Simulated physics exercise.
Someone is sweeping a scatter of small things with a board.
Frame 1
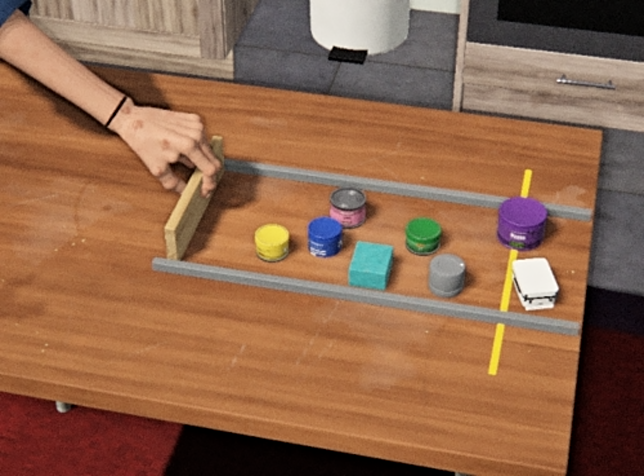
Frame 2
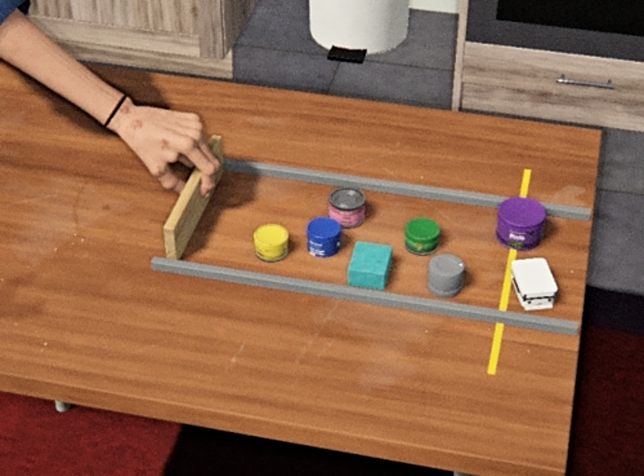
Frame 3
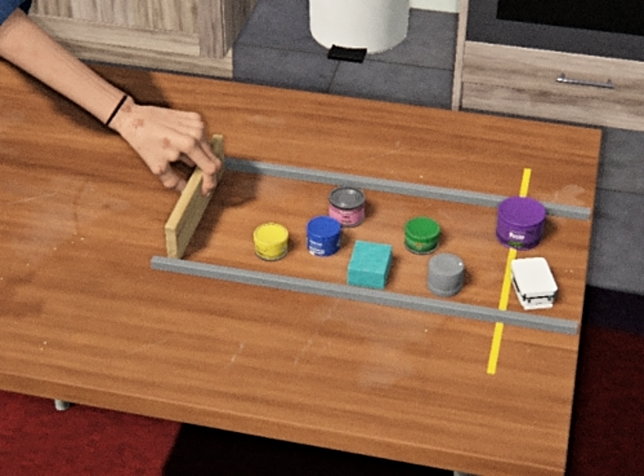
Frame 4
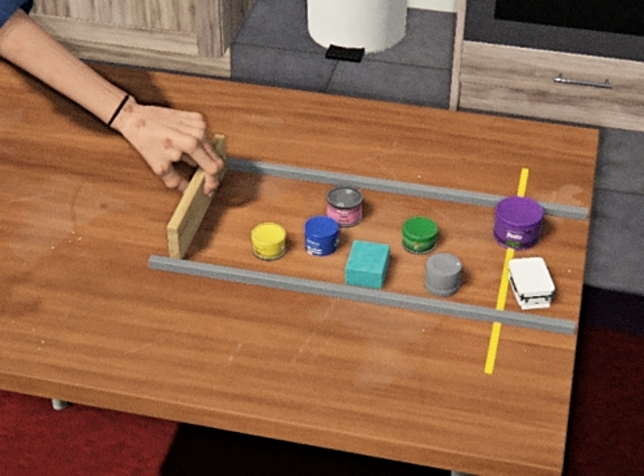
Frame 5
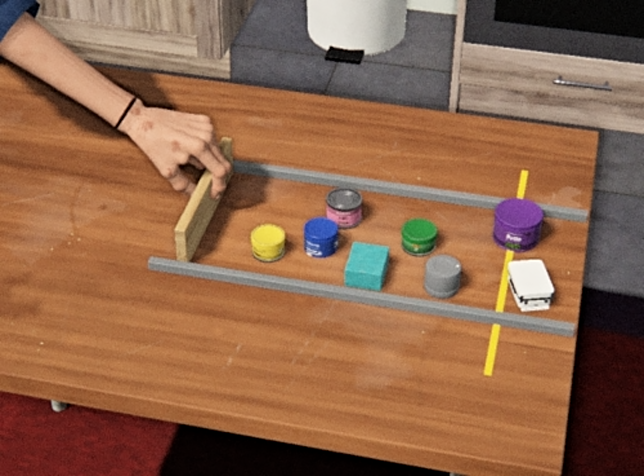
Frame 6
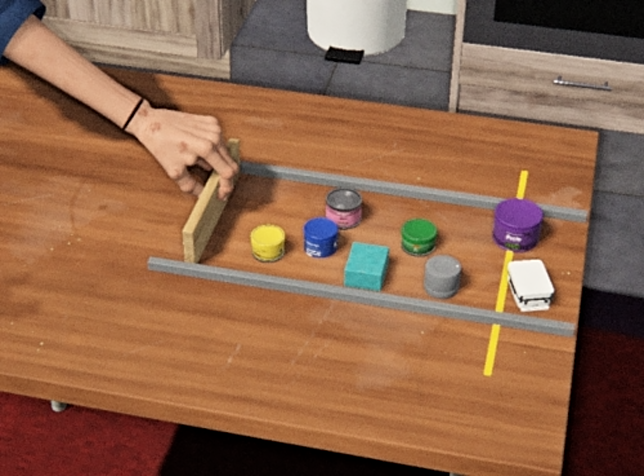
On a wooden table, a hand holding a board upright stays nearly still, then slides it slightly right towards small colourful tubs.
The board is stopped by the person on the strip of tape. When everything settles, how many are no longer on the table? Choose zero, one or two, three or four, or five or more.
When everything settles, one or two are no longer on the table.
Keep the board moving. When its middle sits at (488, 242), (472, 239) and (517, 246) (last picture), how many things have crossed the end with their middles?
Per position: 0 / 0 / 2.
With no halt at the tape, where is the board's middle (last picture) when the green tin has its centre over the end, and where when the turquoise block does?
With the green tin it sits around (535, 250), with the turquoise block around (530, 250).
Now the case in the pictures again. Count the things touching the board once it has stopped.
Contact count: 3.
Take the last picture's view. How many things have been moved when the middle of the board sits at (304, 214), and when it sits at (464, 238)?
Counts: 2, 8.
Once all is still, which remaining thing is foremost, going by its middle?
That's the white case, it ends up nearest.
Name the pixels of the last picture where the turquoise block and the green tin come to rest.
Around (553, 300), then around (554, 254).
A little later, none off yet; white case at rest near (529, 286); purple tub at rest near (517, 226); grey lid at rest near (442, 277).
Next, none off yet; white case at rest near (529, 286); purple tub at rest near (517, 226); grey lid shifted about its own width near (487, 287).
When it is over, the number that fall off is one or two; down, grey lid.
